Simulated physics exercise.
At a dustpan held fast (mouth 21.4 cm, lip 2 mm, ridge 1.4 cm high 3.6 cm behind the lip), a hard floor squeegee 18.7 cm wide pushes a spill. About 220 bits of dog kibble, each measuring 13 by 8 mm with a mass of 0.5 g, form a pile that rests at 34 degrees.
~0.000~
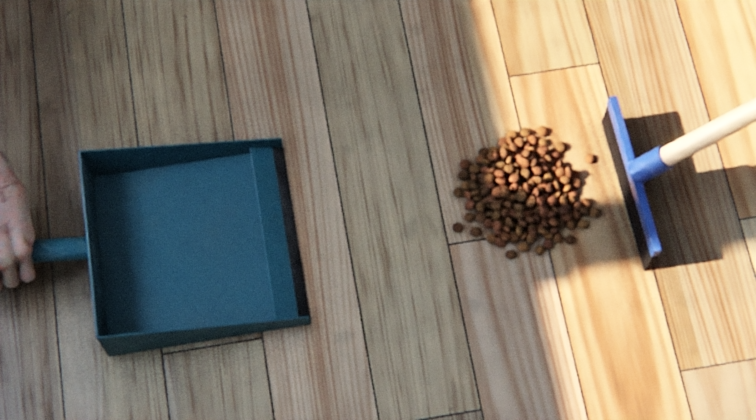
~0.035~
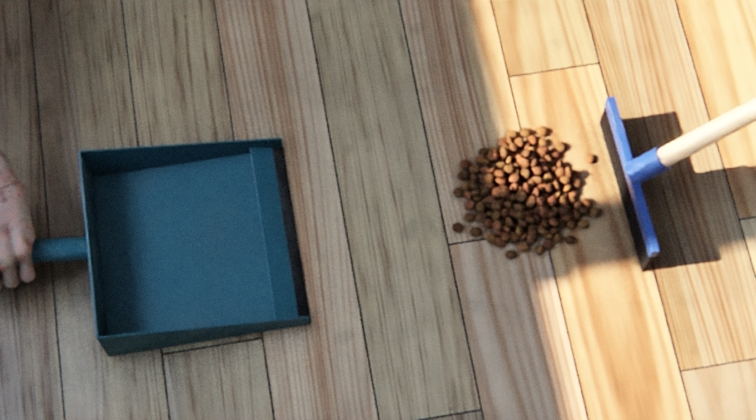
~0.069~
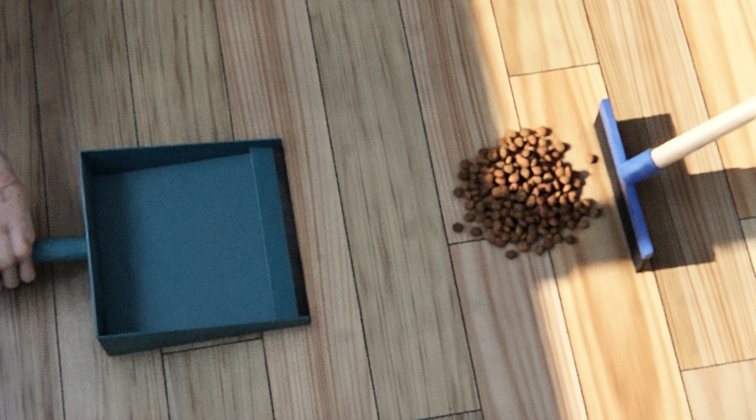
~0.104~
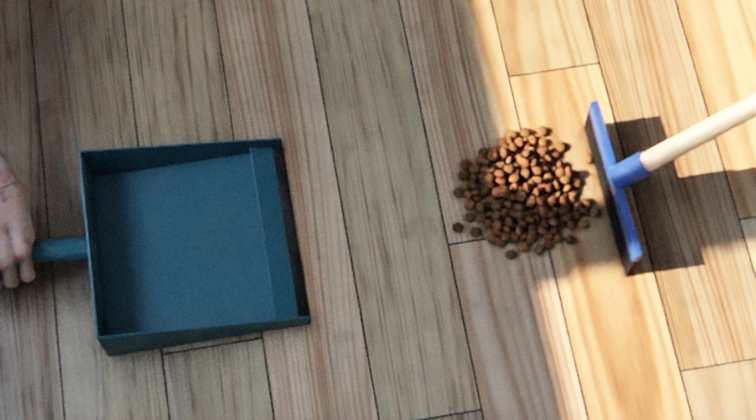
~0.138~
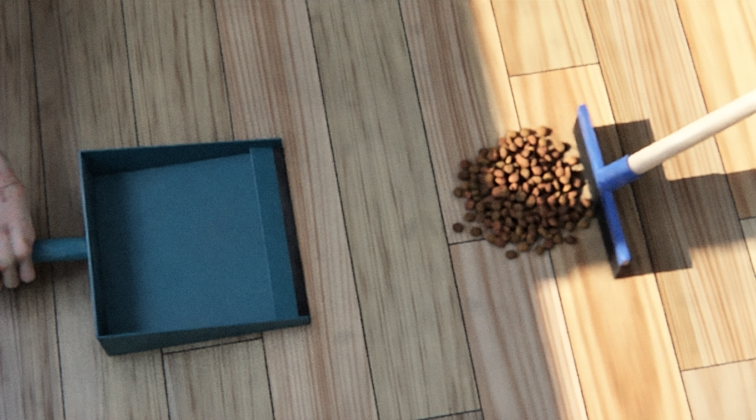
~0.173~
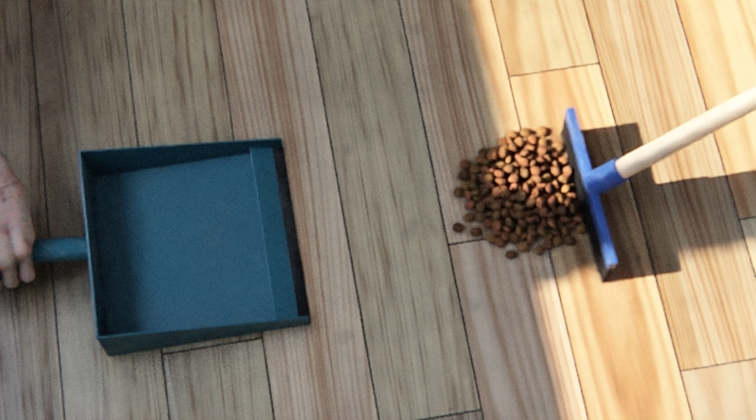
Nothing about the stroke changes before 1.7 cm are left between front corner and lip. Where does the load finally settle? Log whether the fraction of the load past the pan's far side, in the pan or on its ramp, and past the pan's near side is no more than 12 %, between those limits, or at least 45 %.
Past the pan's far side: No more than 12 %; in the pan or on its ramp: Between the limits; past the pan's near side: No more than 12 %.
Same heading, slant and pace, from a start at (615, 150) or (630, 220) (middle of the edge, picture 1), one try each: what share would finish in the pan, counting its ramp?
Roughly 45 % and 25 %.
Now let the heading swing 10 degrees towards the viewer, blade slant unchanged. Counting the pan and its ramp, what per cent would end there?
The pan, ramp included, would get around 20 per cent.
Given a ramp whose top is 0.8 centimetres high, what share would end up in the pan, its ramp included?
That would give something like 40 per cent.
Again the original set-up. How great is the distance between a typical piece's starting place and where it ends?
Roughly 26 centimetres.
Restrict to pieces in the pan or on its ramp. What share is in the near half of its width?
Some 70 per cent.
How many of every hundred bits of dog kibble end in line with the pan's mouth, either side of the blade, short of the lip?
Share there: Around 55 percent.
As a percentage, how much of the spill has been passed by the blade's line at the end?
Some 25 percent, give or take.
After 0.53 s, middle of the blade 18 cm from the lip; 0 % over the lip, far side 0 %, near side 0 %.
After 0.78 s, middle of the blade 8 cm from the lip; 0 % over the lip, far side 0 %, near side 5 %.
After 1.13 s, middle of the blade 2 cm from the lip; 40 % over the lip, far side 0 %, near side 10 %.
At rest (1.6 s), far side 0 %, pan 40 %, near side 10 %, in front of the lip or behind the blade 55 %.
